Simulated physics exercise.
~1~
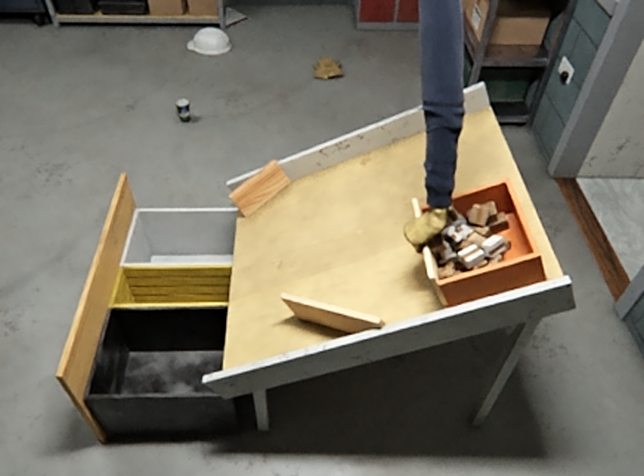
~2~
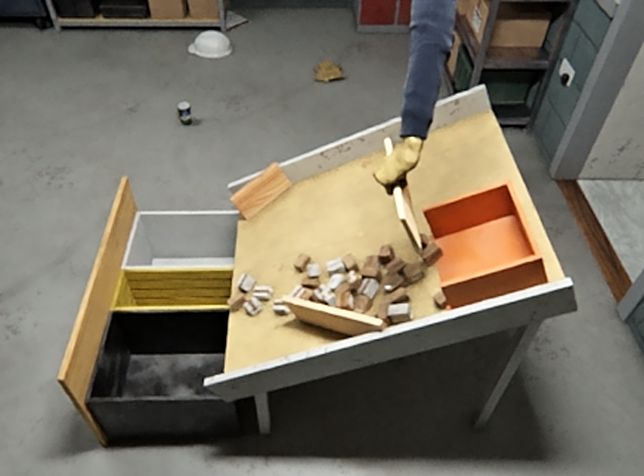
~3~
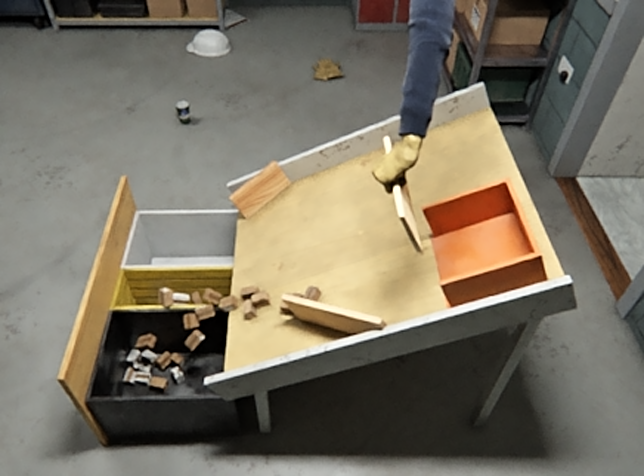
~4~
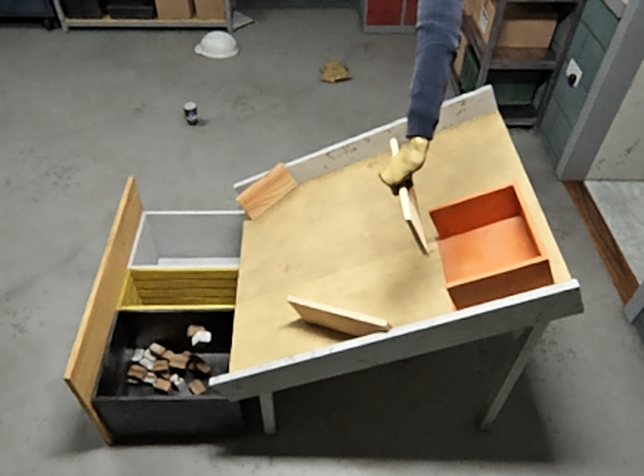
In a workshop, a gloved hand pulled a wooden gate away from an orange pen on a sloping table, and the small blocks tumbled down past two angled boards, dropping off the lower edge until a pile lay in the black tote.
